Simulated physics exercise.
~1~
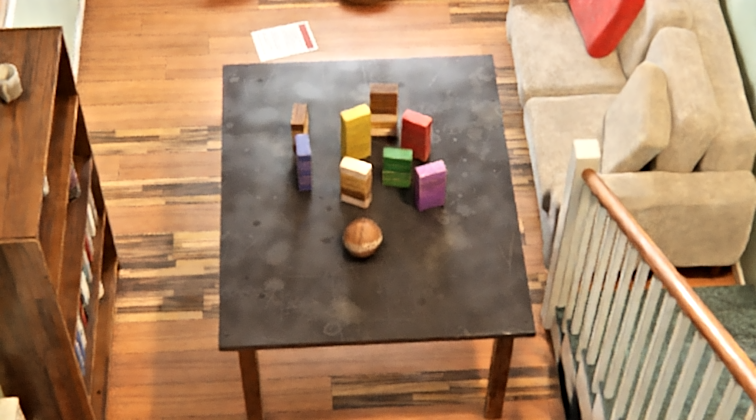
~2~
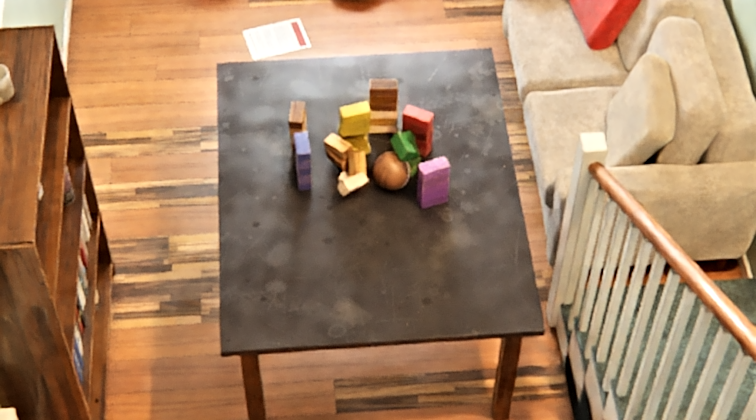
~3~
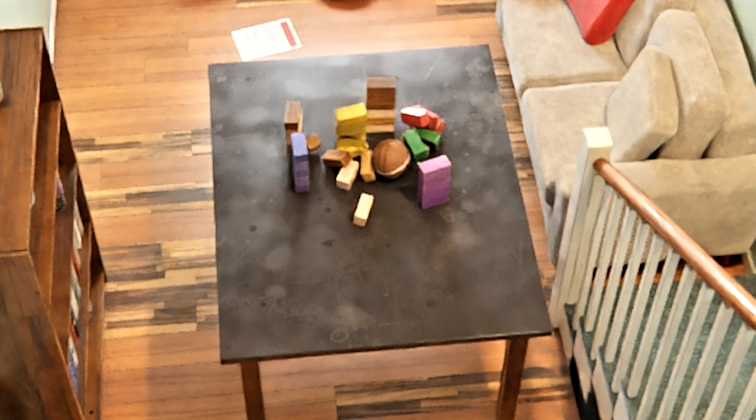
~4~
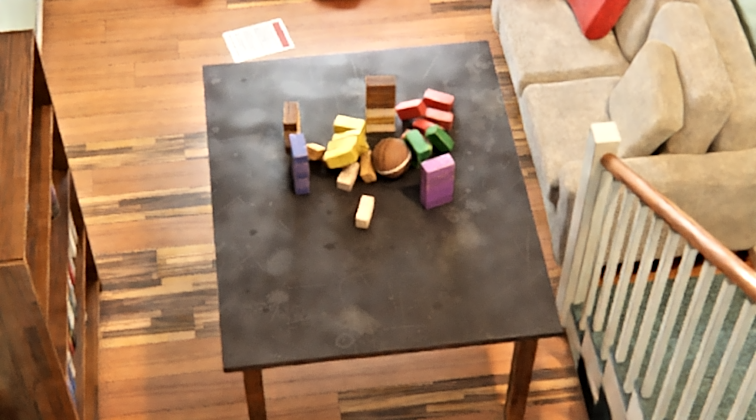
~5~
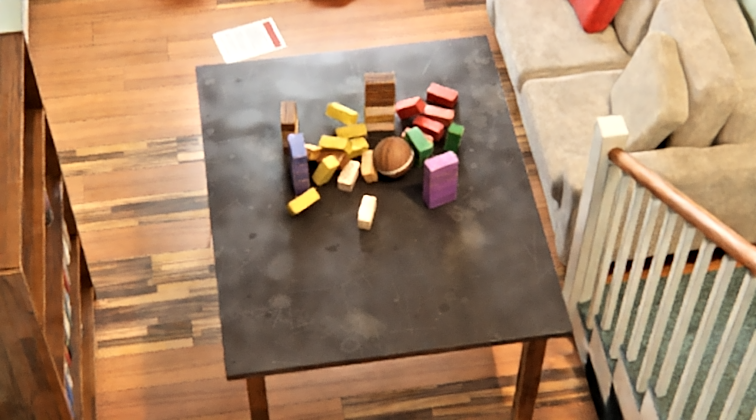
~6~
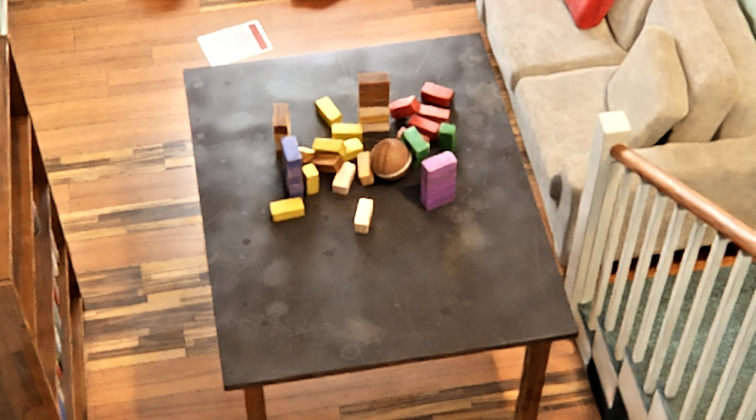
A wooden ball rolled up the dark table into a group of colourful block towers and stopped among them, knocking over the pale, yellow, red and green stacks, while the blue and purple towers stayed standing beside the scattered blocks.
